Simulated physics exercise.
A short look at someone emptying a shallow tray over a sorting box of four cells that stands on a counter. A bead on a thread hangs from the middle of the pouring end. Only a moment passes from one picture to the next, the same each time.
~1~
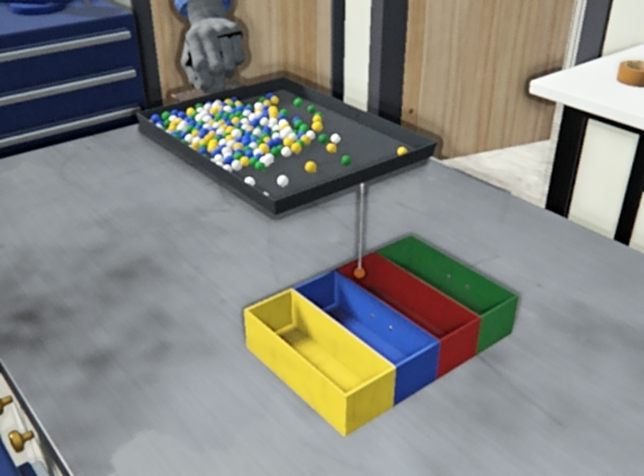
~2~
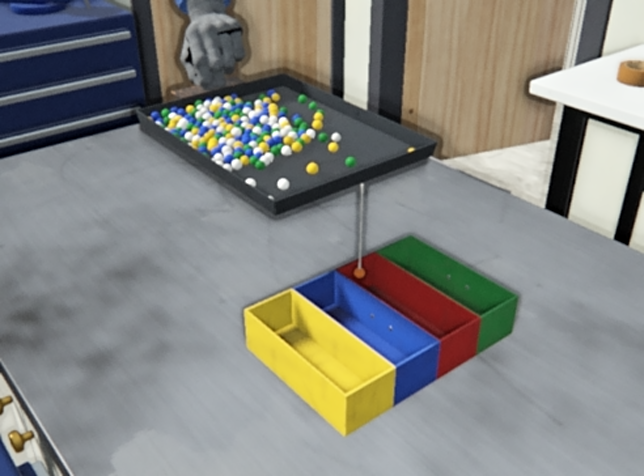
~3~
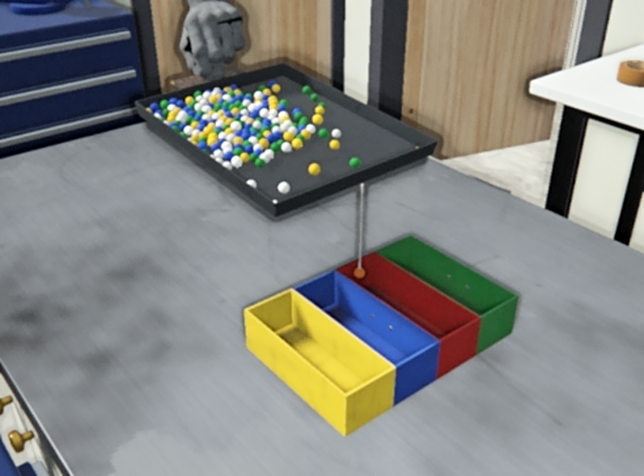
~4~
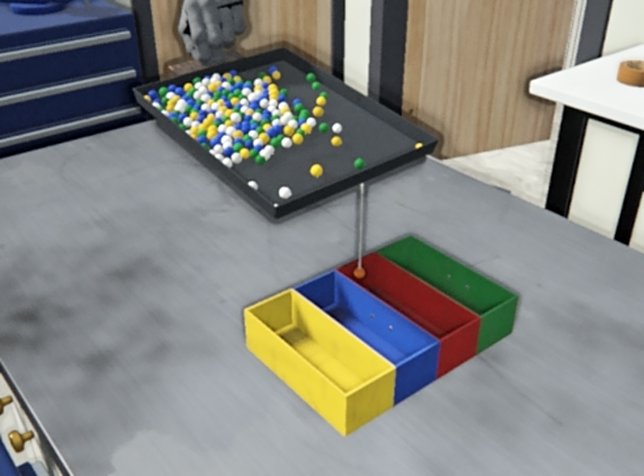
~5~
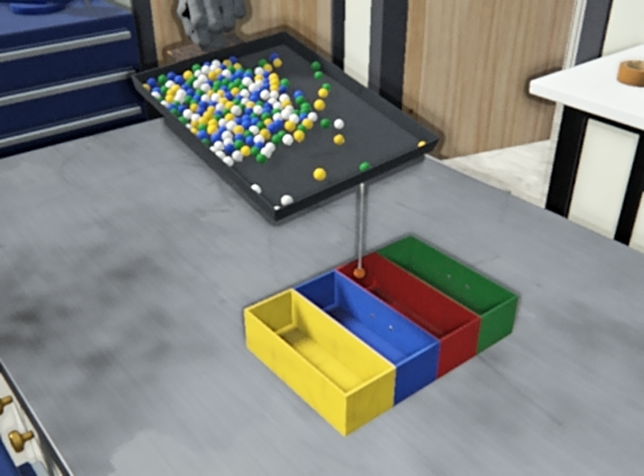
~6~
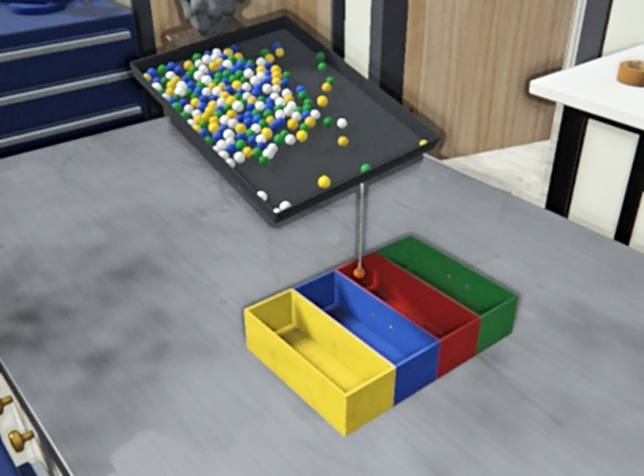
On a gray counter, a gloved hand gradually raised the far end of a dark tray of colorful beads above a four-colored sorting box, and the tray leaned toward its near left corner as beads shifted.
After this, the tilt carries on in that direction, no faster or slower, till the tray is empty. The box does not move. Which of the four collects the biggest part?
Most goes to the yellow cell.
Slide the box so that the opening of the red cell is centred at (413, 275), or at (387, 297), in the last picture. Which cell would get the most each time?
At the first place yellow, at the second that yellow cell.
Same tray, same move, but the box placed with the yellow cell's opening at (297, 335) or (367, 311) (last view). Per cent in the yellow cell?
Roughly 70 per cent, and 10 per cent.
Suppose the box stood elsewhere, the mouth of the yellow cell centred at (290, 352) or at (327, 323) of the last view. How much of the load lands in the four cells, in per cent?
The first gives 100 %, the second 50 %.
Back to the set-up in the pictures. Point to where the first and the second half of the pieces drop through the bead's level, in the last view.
The first part at (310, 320); the rest at (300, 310).
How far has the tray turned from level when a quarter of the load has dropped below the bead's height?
Roughly 65°.
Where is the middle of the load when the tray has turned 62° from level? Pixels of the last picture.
Near (303, 199).
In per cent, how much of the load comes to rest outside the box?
About 20 per cent.
Soon, tray tipped steeply; about two thirds on the tray; a small part in the yellow cell; a stray few in the blue cell; a stray few in the red cell; about a quarter falling or outside the box.
A while on, tray tipped past a quarter turn; a small part on the tray; about half in the yellow cell; about a quarter in the blue cell; a stray few in the red cell; about a quarter falling or outside the box.
Towards the end, tray tipped past a quarter turn; about two thirds in the yellow cell; about a quarter in the blue cell; a stray few in the red cell; about a quarter falling or outside the box.
Finally, tray tipped past a quarter turn; about two thirds in the yellow cell; about a quarter in the blue cell; a stray few in the red cell; none in the green cell; about a quarter outside the box.
